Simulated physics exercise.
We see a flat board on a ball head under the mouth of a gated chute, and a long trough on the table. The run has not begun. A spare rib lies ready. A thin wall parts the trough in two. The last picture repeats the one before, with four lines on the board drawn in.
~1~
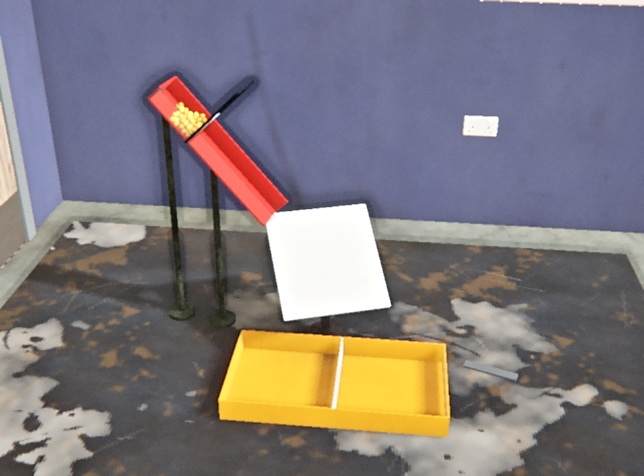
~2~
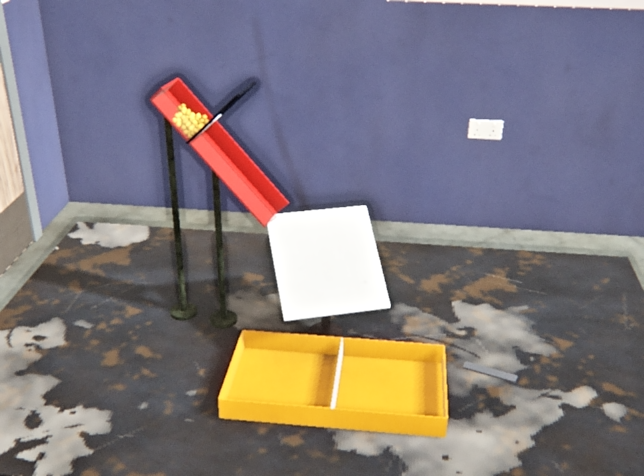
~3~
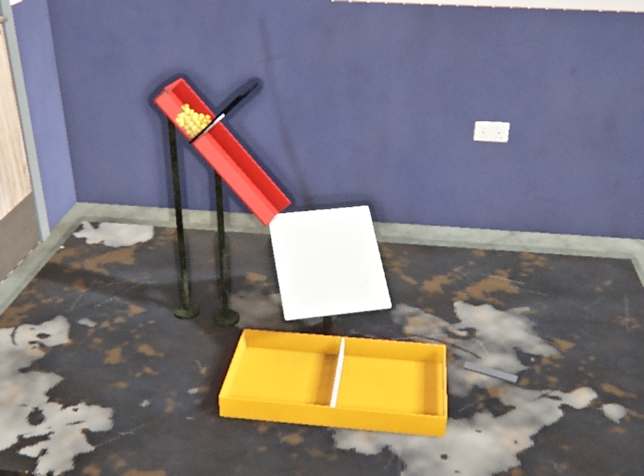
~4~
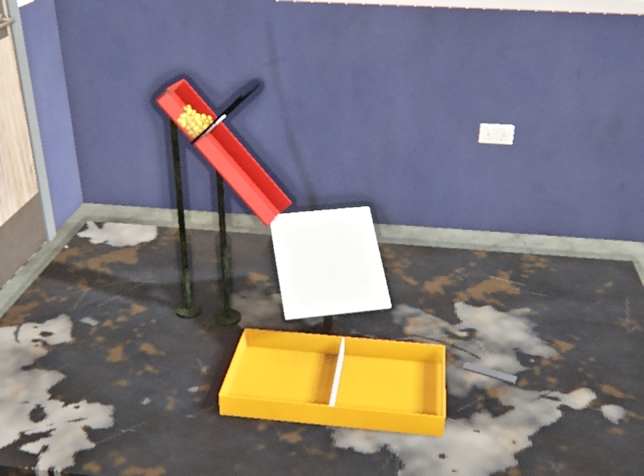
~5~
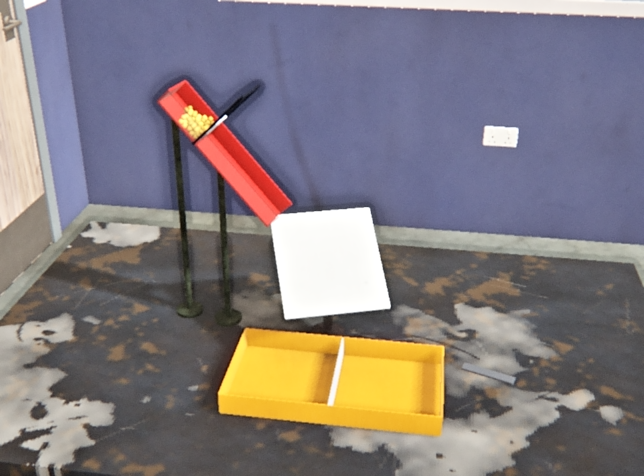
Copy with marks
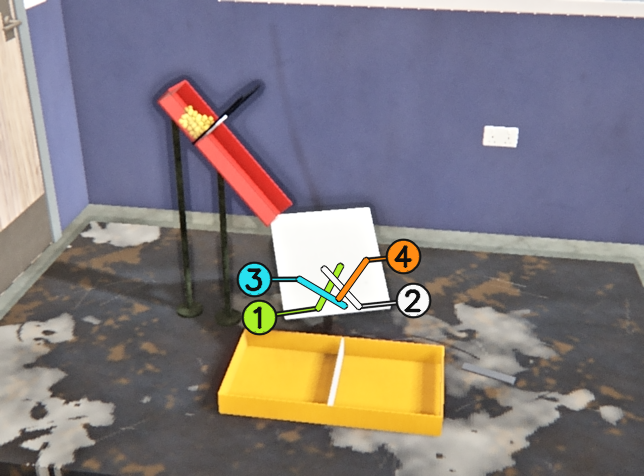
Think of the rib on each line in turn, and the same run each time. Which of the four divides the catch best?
It is 4.
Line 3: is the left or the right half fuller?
The right half.
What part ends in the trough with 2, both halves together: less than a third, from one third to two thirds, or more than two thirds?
Line 2 gives more than two thirds.
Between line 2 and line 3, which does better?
That would be 2.
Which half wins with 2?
More lands on the right.
On the marked copy, line 1 from (340, 266) to (318, 308); line 2 from (324, 268) to (359, 306); line 3 from (299, 279) to (344, 306); line 4 from (366, 260) to (338, 298).
Choosing 1, of what is caught, nearly all in the left half, a small part in the right.
Choosing 2, of what is caught, about a quarter in the left half, most in the right.
Choosing 3, of what is caught, a stray few in the left half, nearly all in the right.
Choosing 4, of what is caught, about two thirds in the left half, about a third in the right.
